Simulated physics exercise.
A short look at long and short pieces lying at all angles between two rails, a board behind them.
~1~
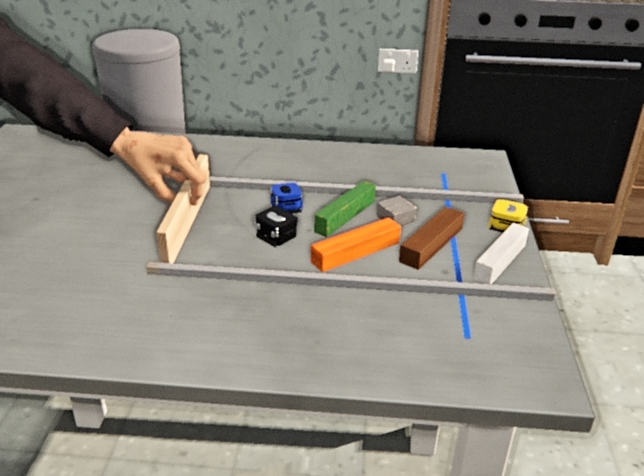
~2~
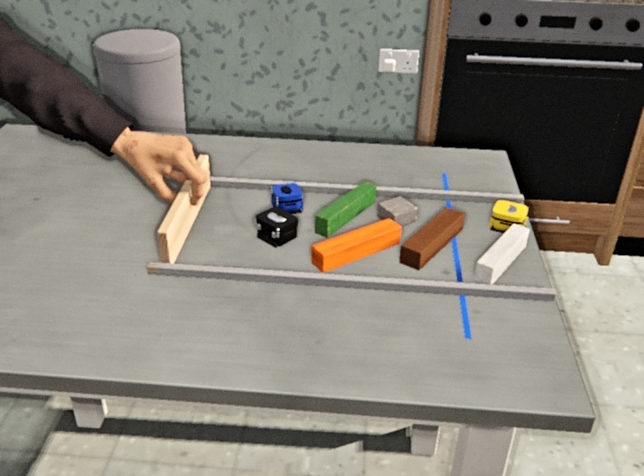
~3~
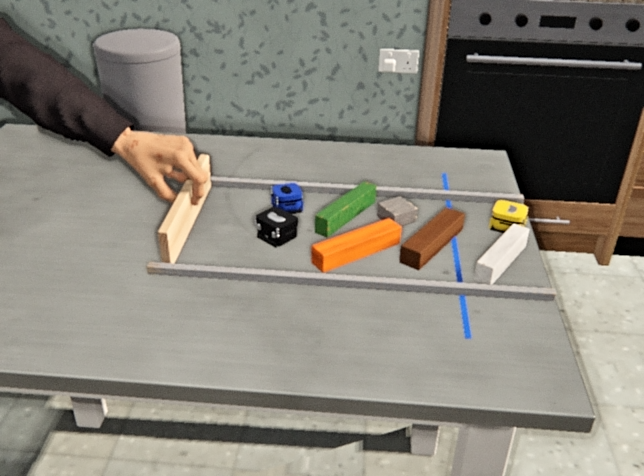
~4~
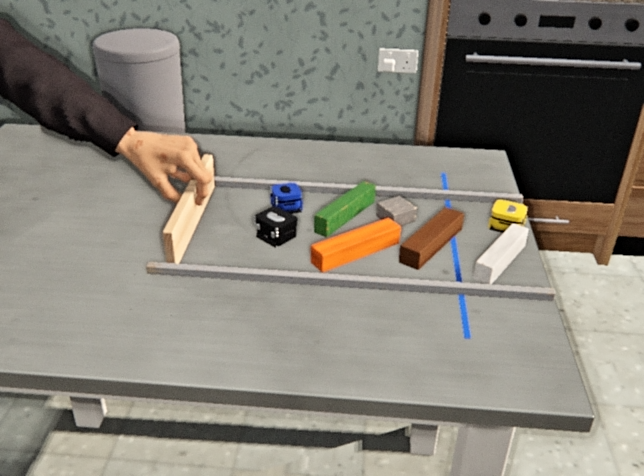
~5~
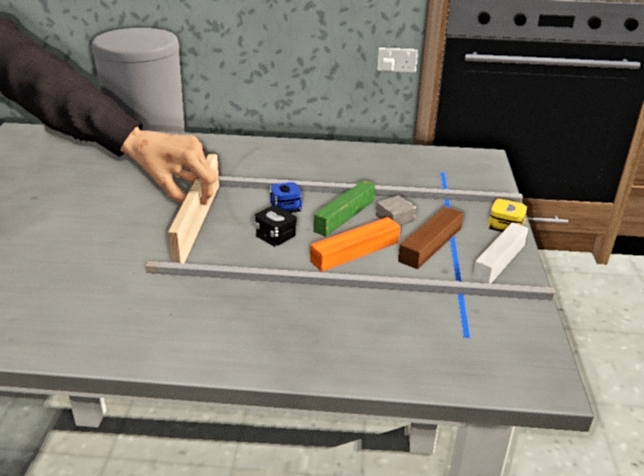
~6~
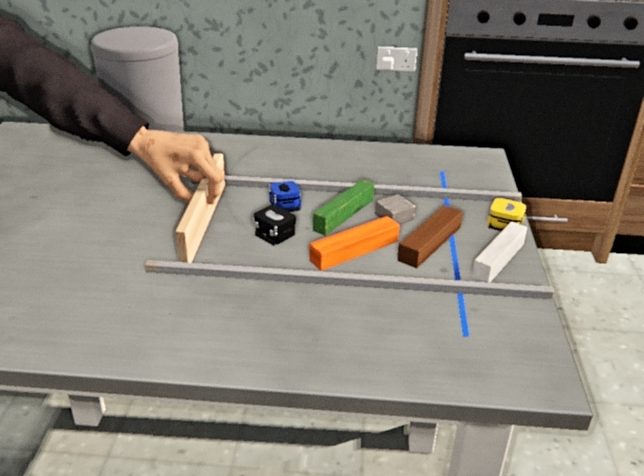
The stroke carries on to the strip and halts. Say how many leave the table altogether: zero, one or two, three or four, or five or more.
The number that fall off is one or two.
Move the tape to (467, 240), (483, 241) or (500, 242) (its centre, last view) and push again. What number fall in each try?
In that order 3, 4 and 6.
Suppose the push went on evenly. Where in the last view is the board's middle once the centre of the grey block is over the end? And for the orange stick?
About (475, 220), and (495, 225) for the other.
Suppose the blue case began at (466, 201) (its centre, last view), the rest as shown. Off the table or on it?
From there it holds on.
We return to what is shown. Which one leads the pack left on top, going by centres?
It is the brown stick.
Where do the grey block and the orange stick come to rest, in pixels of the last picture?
About (510, 218), and the other about (497, 256).
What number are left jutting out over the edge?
That would be 1.
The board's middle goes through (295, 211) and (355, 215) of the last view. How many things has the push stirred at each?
3 and 6.
Early on, none off yet; yellow case at rest near (507, 217); white bar at rest near (500, 252); brown stick at rest near (431, 235).
A while later, none off yet; yellow case at rest near (507, 217); white bar at rest near (500, 252); brown stick travelled a little near (444, 238).
Further along, none off yet; yellow case moving near (509, 215); white bar travelled a little near (515, 257); brown stick travelled about its own width near (500, 247).
Finally, the number that fall off is one or two; lost, white bar and yellow case.
